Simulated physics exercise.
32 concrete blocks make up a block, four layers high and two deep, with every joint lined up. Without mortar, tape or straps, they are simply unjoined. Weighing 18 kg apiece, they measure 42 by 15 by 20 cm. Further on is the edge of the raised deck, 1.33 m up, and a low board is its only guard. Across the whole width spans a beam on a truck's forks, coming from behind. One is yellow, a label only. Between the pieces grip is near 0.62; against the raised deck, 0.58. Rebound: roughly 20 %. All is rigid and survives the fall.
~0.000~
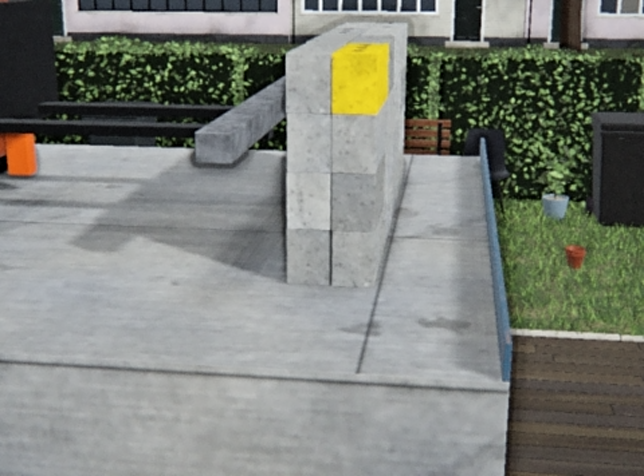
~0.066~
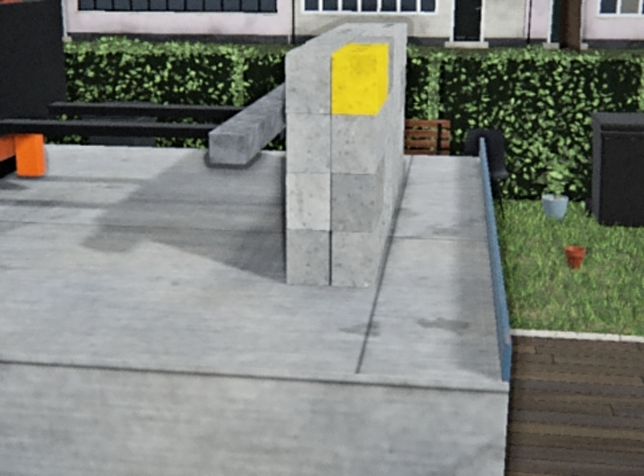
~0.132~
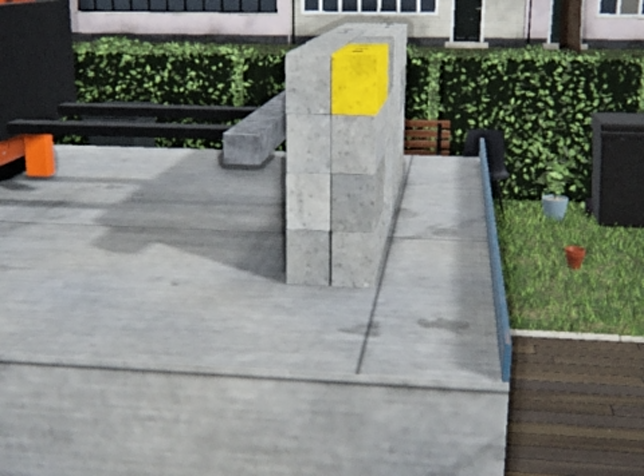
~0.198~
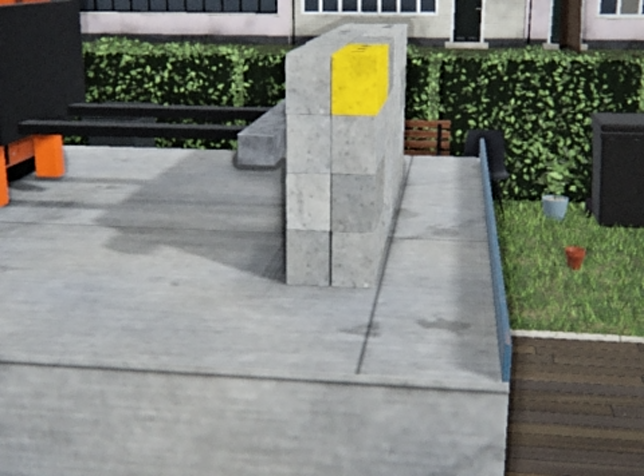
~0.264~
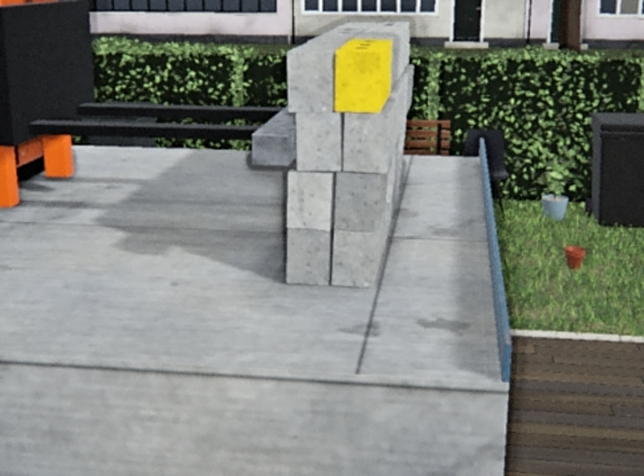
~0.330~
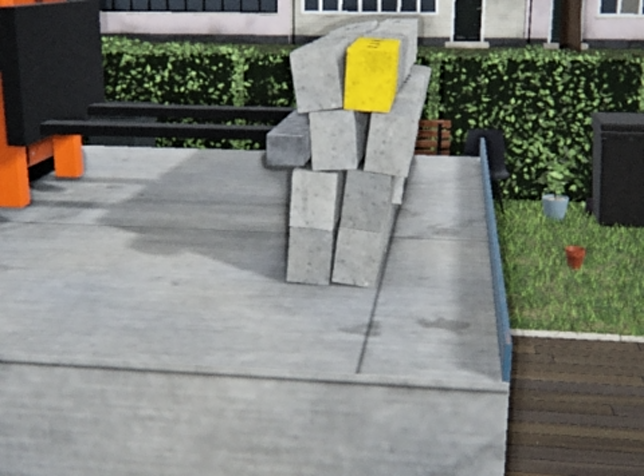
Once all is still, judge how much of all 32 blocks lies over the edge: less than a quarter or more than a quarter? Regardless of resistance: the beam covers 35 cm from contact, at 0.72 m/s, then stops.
I would say upwards of a quarter.
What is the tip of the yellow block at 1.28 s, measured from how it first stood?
Roughly 100°.
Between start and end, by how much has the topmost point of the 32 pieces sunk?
About 40 cm lower.
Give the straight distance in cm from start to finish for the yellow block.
The yellow one ends about 230 cm from its start.
After 0.64 s, none of the 32 blocks over the edge, 29 disturbed; yellow block leaning 55°, 15 cm lower.
After 1.28 s, 10 of the 32 blocks over the edge; yellow block on its side.
By the end (2.6 s), 14 of the 32 blocks over the edge; yellow block on its side. That is 44 per cent.
